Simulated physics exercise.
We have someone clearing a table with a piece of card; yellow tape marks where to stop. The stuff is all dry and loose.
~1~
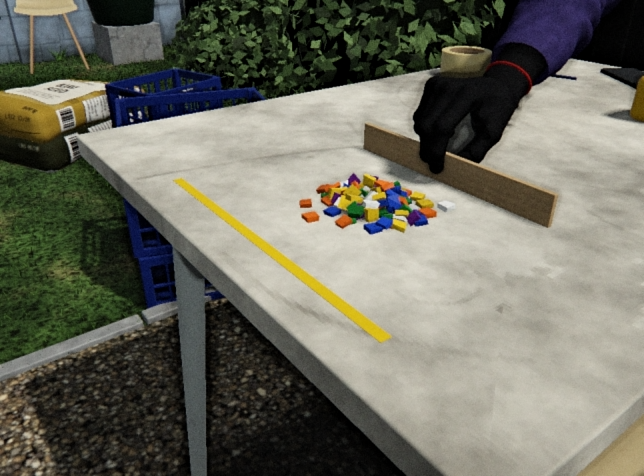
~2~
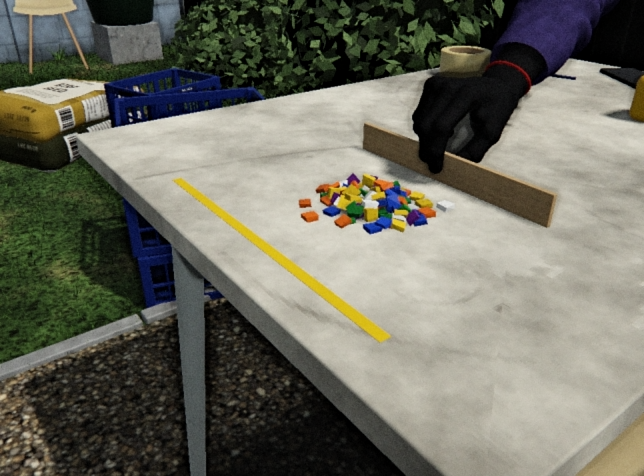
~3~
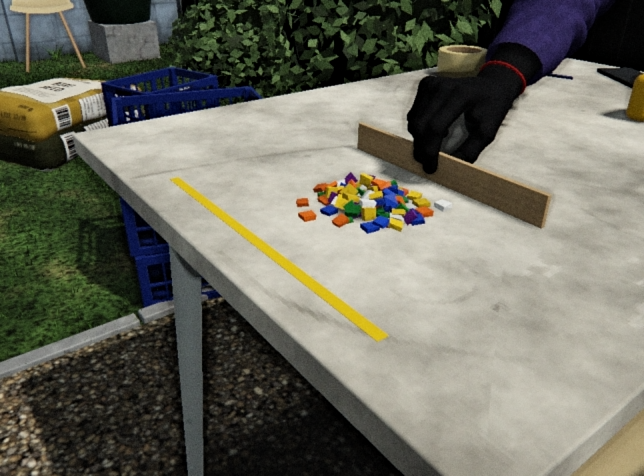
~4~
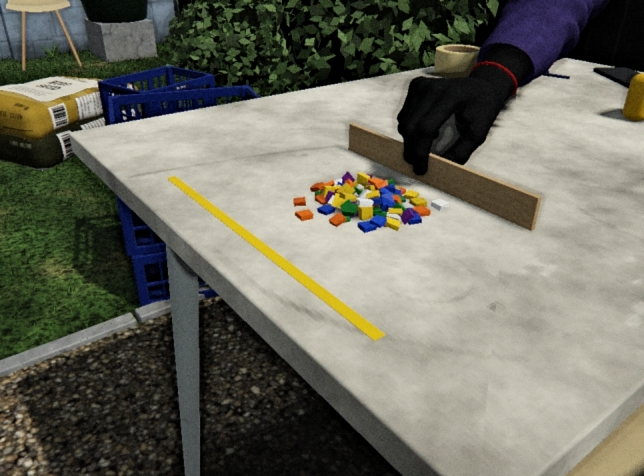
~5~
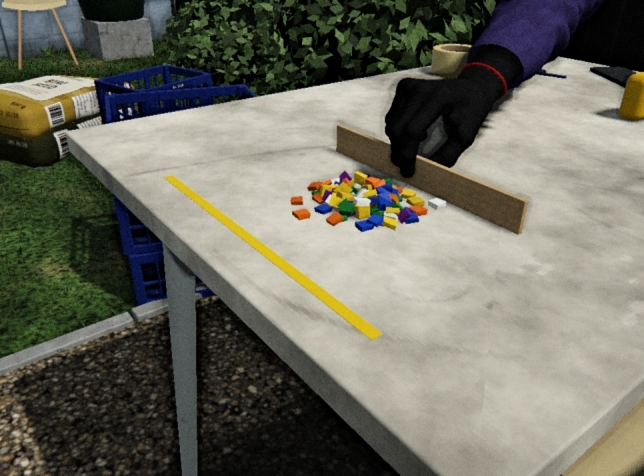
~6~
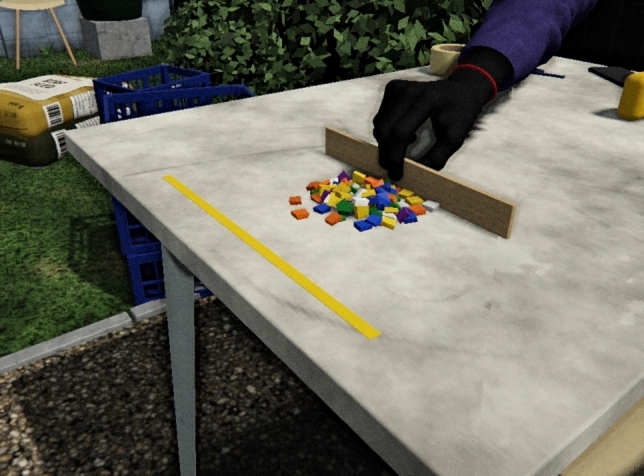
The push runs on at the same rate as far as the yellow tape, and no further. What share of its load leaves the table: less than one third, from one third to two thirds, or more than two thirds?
From one third to two thirds.
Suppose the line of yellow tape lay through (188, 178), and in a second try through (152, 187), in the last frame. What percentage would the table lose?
First close to 20 percent, then close to 90 percent.
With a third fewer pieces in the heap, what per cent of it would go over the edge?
I'd expect around 40 per cent.
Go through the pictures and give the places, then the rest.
The first picture shows piece of card at (536, 203), at rest; yellow tape at (185, 185), about two fingers from the edge; edge at (213, 262); the heap at (367, 201), mosaic tiles.
The second picture shows piece of card at (535, 202), at rest.
The third picture shows piece of card at (529, 203); the heap at (363, 200).
The fourth picture shows piece of card at (519, 205).
The fifth picture shows piece of card at (506, 209); the heap at (358, 199).
The sixth picture shows piece of card at (494, 213); yellow tape at (174, 182); edge at (202, 259); the heap at (356, 198), a stray few pushed along.
Soon, piece of card still moving, near (329, 183); heap all on the table, its front near (241, 230).
A while on, piece of card stopped at the yellow tape; heap about a quarter over the edge.
Towards the end, piece of card stopped at the yellow tape; heap about half over the edge.
Finally, piece of card stopped at the yellow tape; heap about half over the edge.
